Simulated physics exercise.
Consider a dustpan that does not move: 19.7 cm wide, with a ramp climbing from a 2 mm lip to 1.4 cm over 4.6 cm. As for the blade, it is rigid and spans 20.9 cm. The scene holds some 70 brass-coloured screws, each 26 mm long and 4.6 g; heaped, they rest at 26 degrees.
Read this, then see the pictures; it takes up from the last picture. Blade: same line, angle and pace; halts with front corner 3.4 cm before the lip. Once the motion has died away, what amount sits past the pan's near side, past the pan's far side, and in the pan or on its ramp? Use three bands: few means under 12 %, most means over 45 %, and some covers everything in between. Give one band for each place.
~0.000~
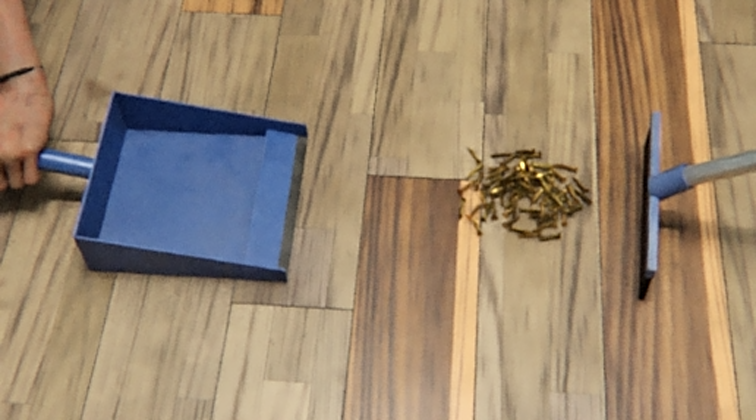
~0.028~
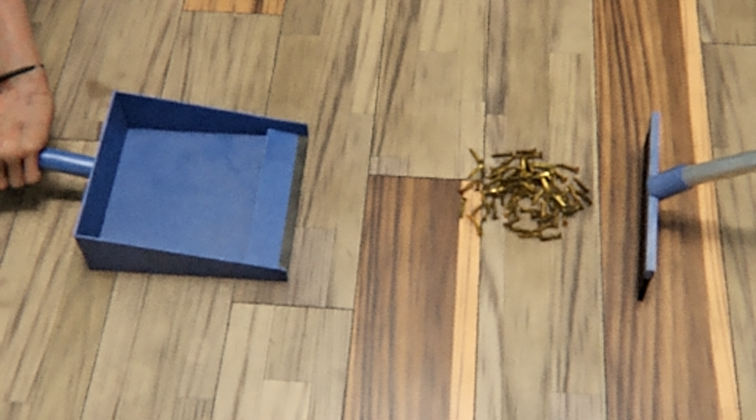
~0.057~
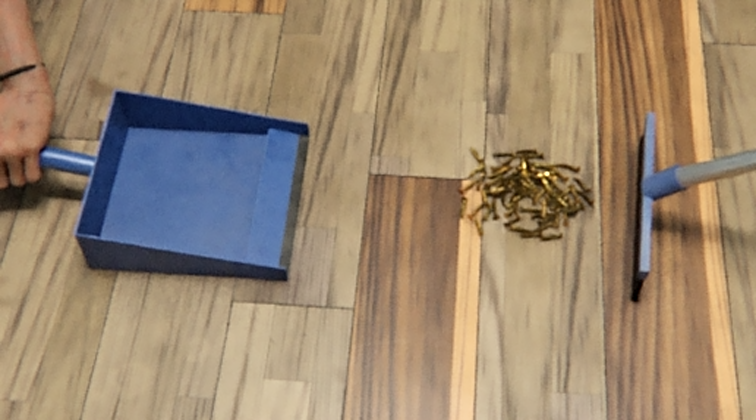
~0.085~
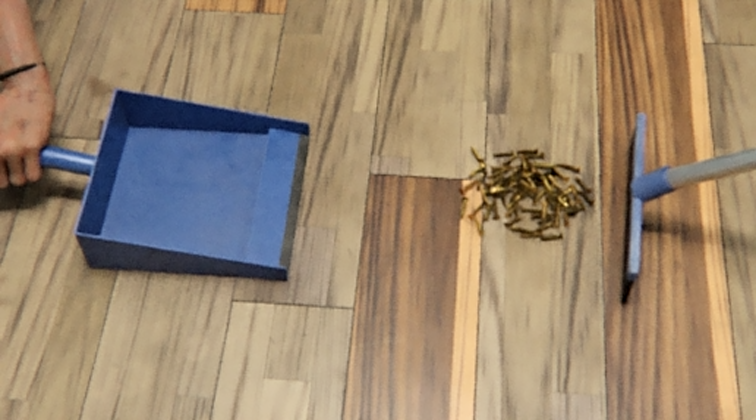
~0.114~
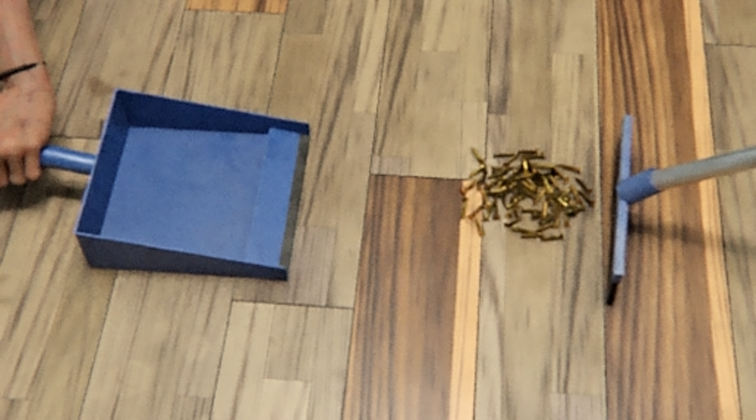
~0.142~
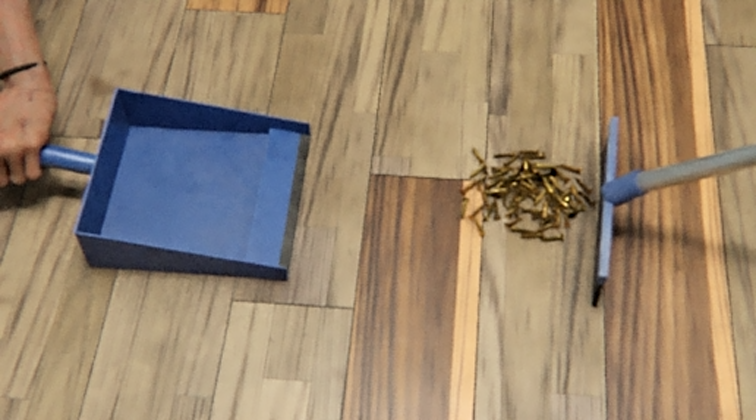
Near side: Few, far side: Some, pan: Few.
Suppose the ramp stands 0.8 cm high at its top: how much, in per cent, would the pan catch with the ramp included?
It would be roughly 5 percent.
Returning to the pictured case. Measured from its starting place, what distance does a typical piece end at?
Around 24 centimetres.
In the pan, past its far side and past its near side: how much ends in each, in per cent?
In per cent - near side 0, far side 20, pan 5.
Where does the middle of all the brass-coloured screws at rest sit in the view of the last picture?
Once everything settles, the centre is around (324, 195).
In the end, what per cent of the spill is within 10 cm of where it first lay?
It comes to near 10 percent.
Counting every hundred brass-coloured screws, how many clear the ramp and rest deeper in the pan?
Roughly 0 in a hundred.
Then, at 0.40 s, middle of the blade 19 cm from the lip; 0 % over the lip, far side 5 %, near side 0 %.
After 0.57 s, middle of the blade 10 cm from the lip; 0 % over the lip, far side 15 %, near side 0 %.
After 0.87 s, middle of the blade 4 cm from the lip; 5 % over the lip, far side 20 %, near side 0 %.
At rest (1.8 s), near side 0 %, far side 20 %, pan 5 %, in front of the lip or behind the blade 75 %.
